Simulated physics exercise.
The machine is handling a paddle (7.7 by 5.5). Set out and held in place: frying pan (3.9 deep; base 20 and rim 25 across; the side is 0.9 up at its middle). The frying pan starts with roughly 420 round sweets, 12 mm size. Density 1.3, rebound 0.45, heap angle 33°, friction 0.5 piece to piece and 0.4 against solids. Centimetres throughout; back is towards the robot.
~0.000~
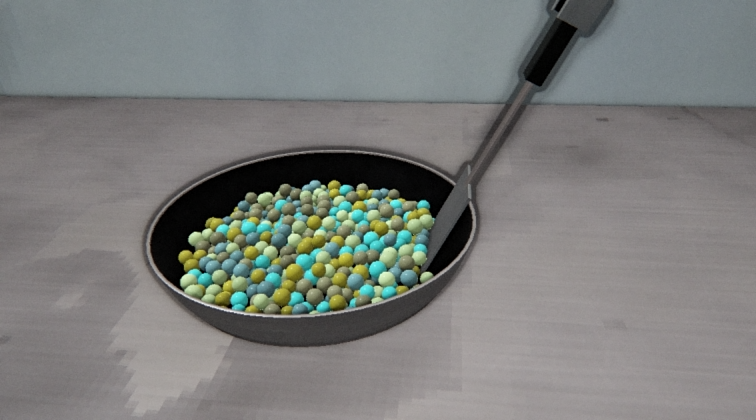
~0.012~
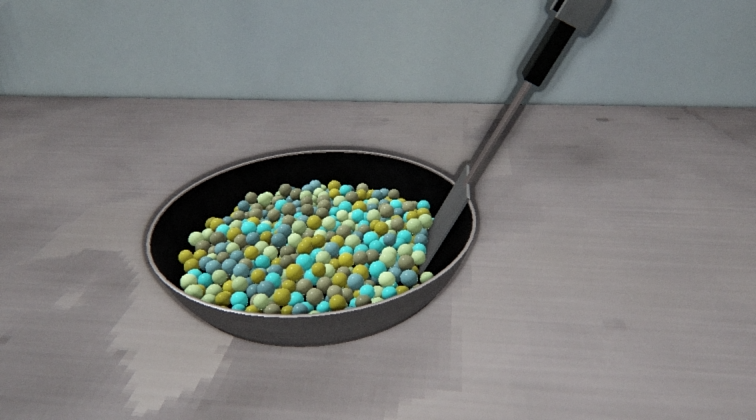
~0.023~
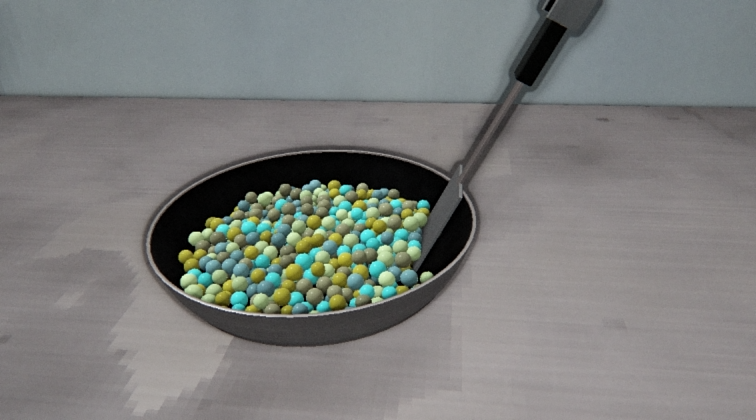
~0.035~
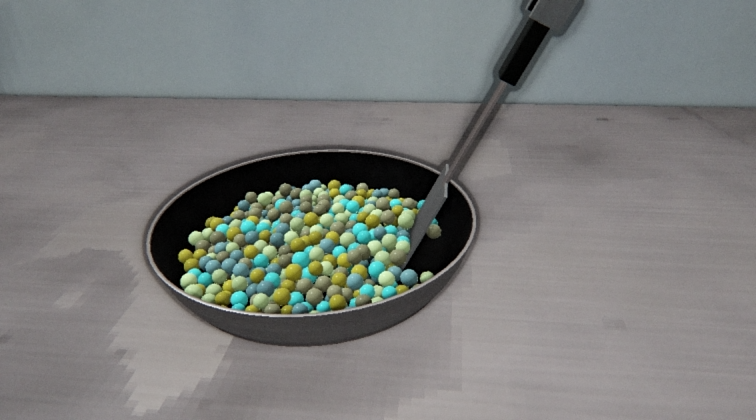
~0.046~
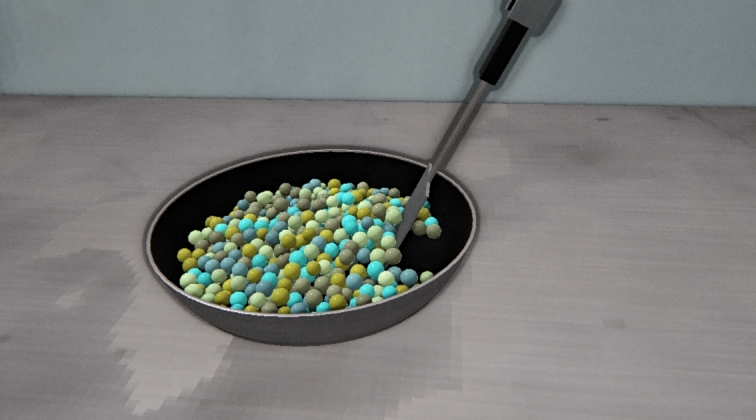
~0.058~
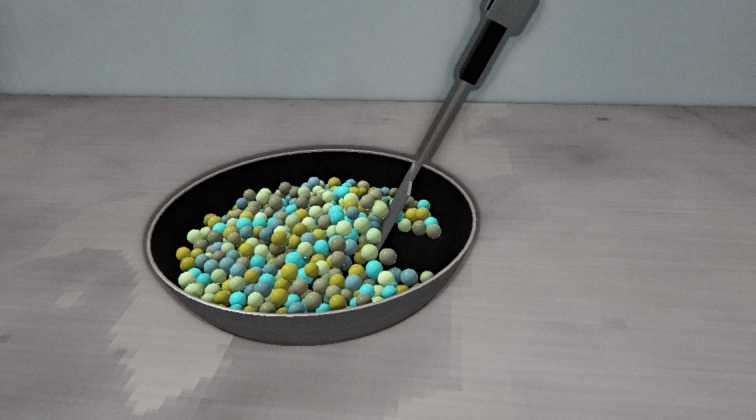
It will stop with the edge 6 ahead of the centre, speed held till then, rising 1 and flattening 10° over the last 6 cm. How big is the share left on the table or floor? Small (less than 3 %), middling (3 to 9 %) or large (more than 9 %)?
On the table or floor the share is middling, 3 to 9 %.
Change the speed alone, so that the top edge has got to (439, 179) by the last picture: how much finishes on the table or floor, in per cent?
About 0 per cent.
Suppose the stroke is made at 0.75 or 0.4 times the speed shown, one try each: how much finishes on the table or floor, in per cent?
About 0 and 0 per cent.
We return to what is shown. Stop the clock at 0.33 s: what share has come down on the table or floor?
Some 4 per cent.
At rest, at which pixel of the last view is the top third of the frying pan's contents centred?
Around (225, 224).
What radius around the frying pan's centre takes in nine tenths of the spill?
Roughly 45 cm.
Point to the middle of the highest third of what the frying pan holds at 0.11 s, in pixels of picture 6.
At about (281, 223).
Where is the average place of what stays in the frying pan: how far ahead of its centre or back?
Some 3.5 cm ahead.
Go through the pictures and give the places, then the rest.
The first frame shows paddle top edge at (470, 181), sloping 64°; upper third of the load around (322, 235), from x 185 to 435, top at y 185; 418 in the frying pan.
The second frame shows paddle top edge at (468, 180), sloping 64°; upper third of the load around (322, 234), from x 185 to 435, top at y 185.
The third frame shows paddle top edge at (461, 180), sloping 64°; upper third of the load around (324, 235), from x 185 to 435, top at y 185.
The fourth frame shows paddle top edge at (447, 180), sloping 64°; upper third of the load around (324, 231), from x 185 to 435, top at y 185.
The fifth frame shows paddle top edge at (429, 179), sloping 64°; upper third of the load around (322, 227), from x 185 to 435, top at y 185.
The sixth frame shows paddle top edge at (412, 178), sloping 64°; upper third of the load around (318, 224), from x 185 to 435, top at y 185; 418 in the frying pan.
After 0.09 s, sloping 64°, highest piece 6 above the table; 418 in the frying pan.
After 0.11 s, sloping 60°, highest piece 7 above the table; 418 in the frying pan.
After 0.33 s, sloping 54°, highest piece 5 above the table; 394 in the frying pan, 20 on the table or floor, 4 on the blade or in flight.
After 1.38 s, sloping 54°, highest piece 4 above the table; 393 in the frying pan, 25 on the table or floor.
At rest, 393 in the frying pan, 25 on the table or floor. That is 6 % on the table or floor.
